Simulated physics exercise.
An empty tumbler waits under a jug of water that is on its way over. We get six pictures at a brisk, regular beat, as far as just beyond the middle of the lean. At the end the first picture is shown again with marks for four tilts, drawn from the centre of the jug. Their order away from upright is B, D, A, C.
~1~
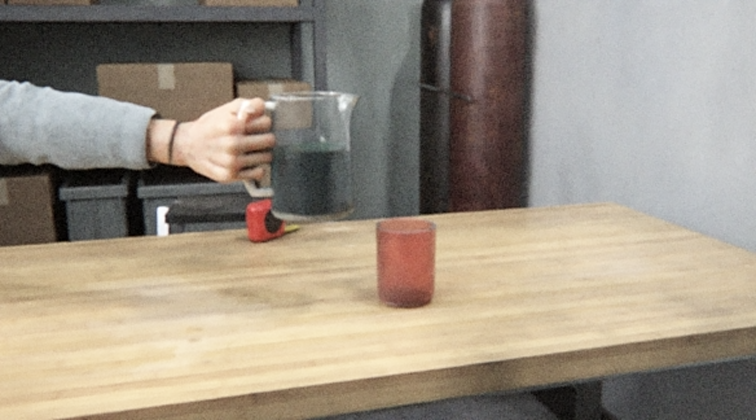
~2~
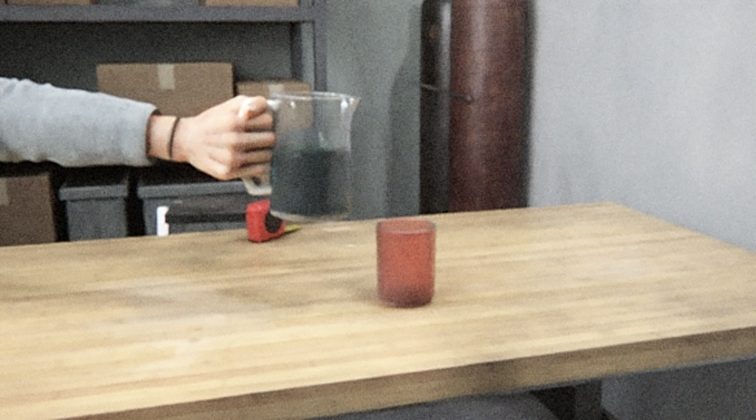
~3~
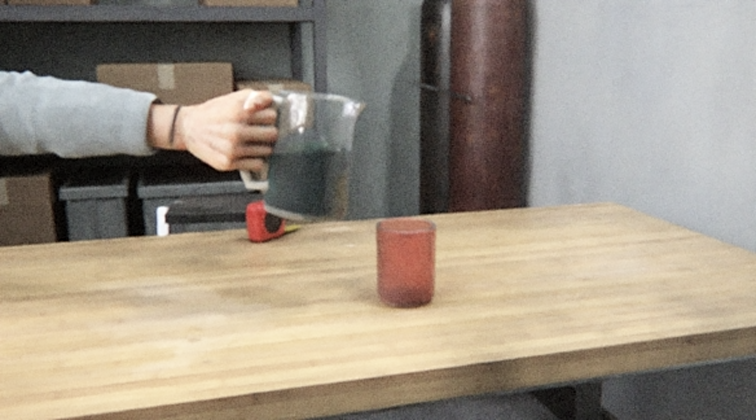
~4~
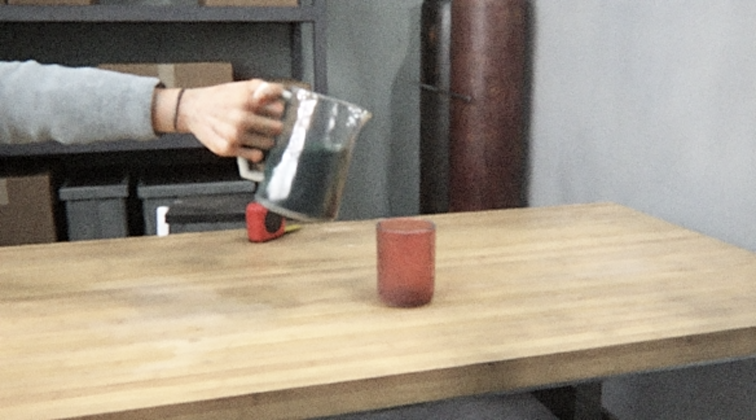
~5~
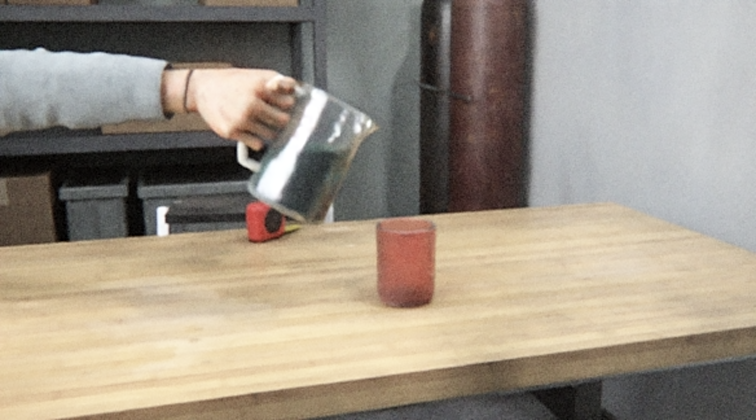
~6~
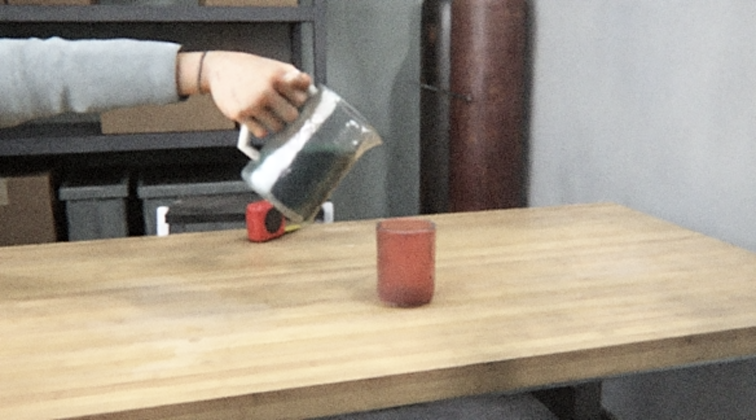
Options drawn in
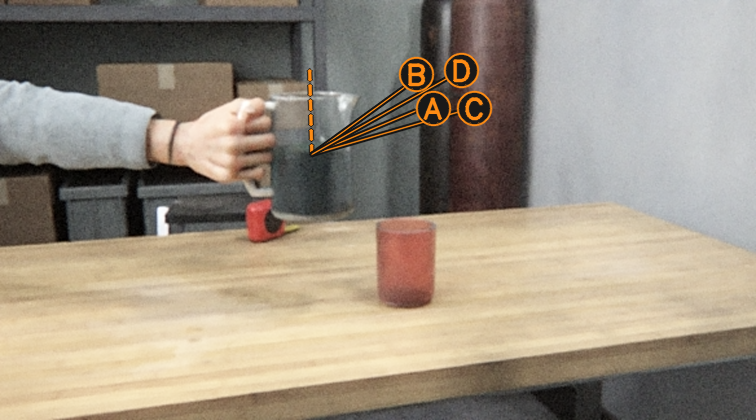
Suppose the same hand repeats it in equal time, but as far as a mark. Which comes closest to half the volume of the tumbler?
Use mark C.
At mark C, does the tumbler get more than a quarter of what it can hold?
Yes, it does.
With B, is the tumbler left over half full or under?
Under.
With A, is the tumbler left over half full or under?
Under.
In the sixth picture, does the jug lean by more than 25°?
Yes.
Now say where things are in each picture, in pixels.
In the first frame, upright, lip at (357, 97); rim of the tumbler round (406, 224); nothing has left yet.
In the second frame, tipped about 2°, lip at (359, 98); nothing has left yet.
In the third frame, tipped about 8°, lip at (365, 104); nothing has left yet.
In the fourth frame, tipped about 18°, lip at (372, 114); nothing has left yet.
In the fifth frame, tipped about 29°, lip at (378, 127); nothing has left yet.
In the sixth frame, tipped about 42°, lip at (381, 141); nothing has left yet.
In orange, A at (415, 111); B at (404, 87); C at (457, 112); D at (446, 78).
If A is chosen, the tumbler ends with about 32 % of what it can hold.
If B is chosen, the tumbler ends with about 6 % of what it can hold.
If C is chosen, the tumbler ends with about 47 % of what it can hold; 4 % of the water is spilt.
If D is chosen, the tumbler ends with about 16 % of what it can hold.
